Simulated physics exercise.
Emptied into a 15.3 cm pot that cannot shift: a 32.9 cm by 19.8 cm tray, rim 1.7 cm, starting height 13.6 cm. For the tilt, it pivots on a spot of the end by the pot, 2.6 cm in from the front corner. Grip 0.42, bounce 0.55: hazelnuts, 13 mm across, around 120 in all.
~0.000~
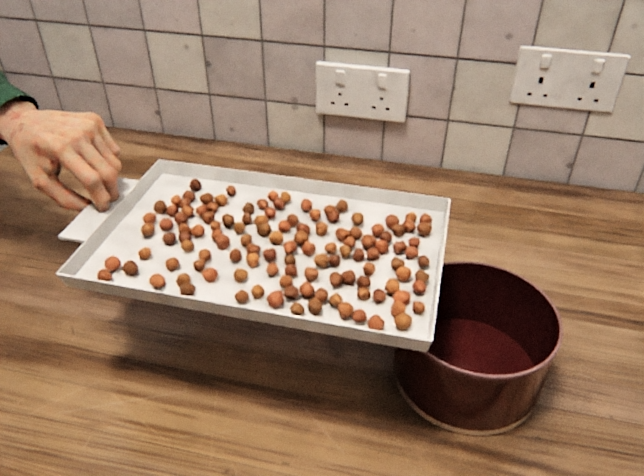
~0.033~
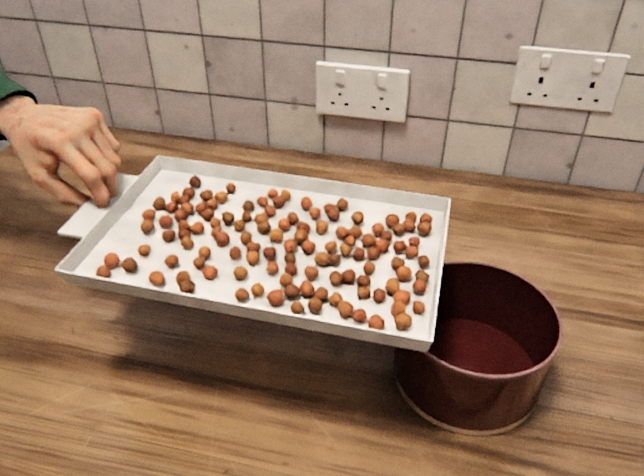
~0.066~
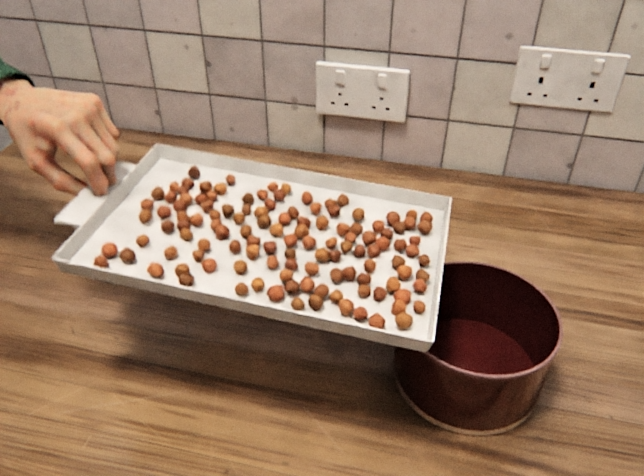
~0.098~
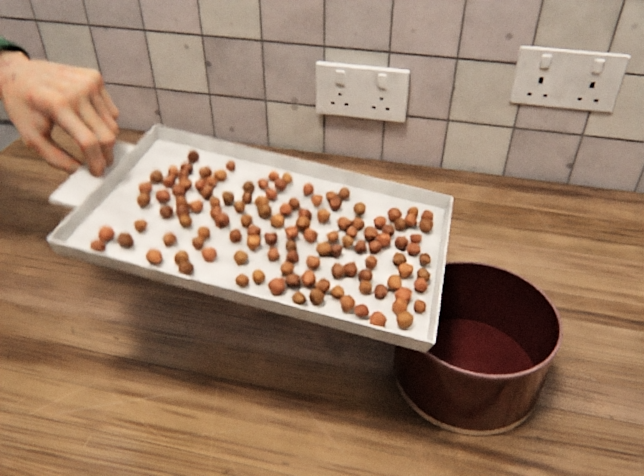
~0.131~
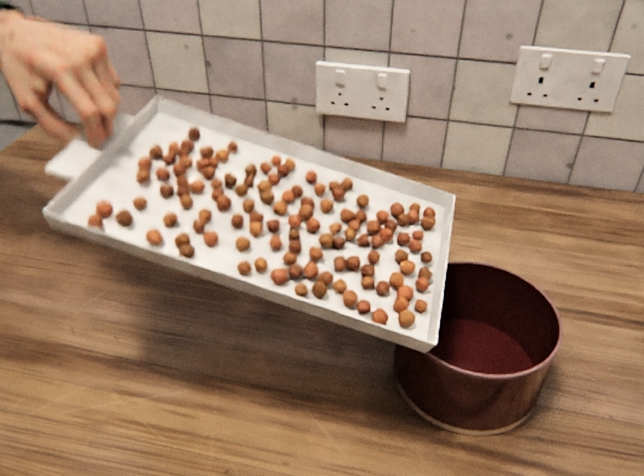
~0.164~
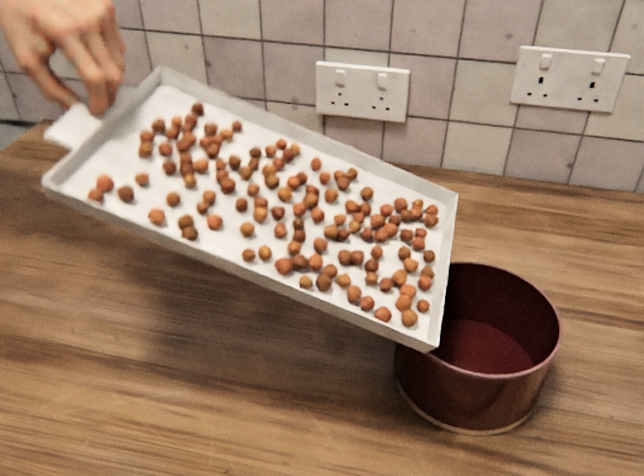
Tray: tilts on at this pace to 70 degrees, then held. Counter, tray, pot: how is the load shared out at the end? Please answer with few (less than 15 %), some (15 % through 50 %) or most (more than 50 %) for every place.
Counter: Some, tray: Some, pot: Some.
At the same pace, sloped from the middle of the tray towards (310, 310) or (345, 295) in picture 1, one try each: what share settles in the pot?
I'd put it at about 0 per cent for the first tilt and about 5 per cent for the second.
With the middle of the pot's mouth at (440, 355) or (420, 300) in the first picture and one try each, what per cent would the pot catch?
I'd say some 25 per cent for the first and some 5 per cent for the second.
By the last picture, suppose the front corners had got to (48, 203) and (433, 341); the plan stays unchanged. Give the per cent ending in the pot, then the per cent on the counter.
Pot: 30, counter: 35.
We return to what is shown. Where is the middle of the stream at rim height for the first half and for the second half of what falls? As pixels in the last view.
First near (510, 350), then at (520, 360).
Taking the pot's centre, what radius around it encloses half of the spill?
Distance: Roughly 26 cm.
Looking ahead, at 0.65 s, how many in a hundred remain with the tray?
I'd say close to 40 per cent.
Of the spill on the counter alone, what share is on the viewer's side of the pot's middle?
90 %.
After 0.32 s, tilt 47 degrees; the tray holds 100 %, the pot 0 %.
After 0.42 s, tilt 65 degrees; the tray holds 100 %, the pot 0 %.
Then, at 0.65 s, tilt 70 degrees; the tray holds 40 %, the pot 30 %.
In the end, at 1.9 s, counter 30 %, tray 35 %, pot 35 %.
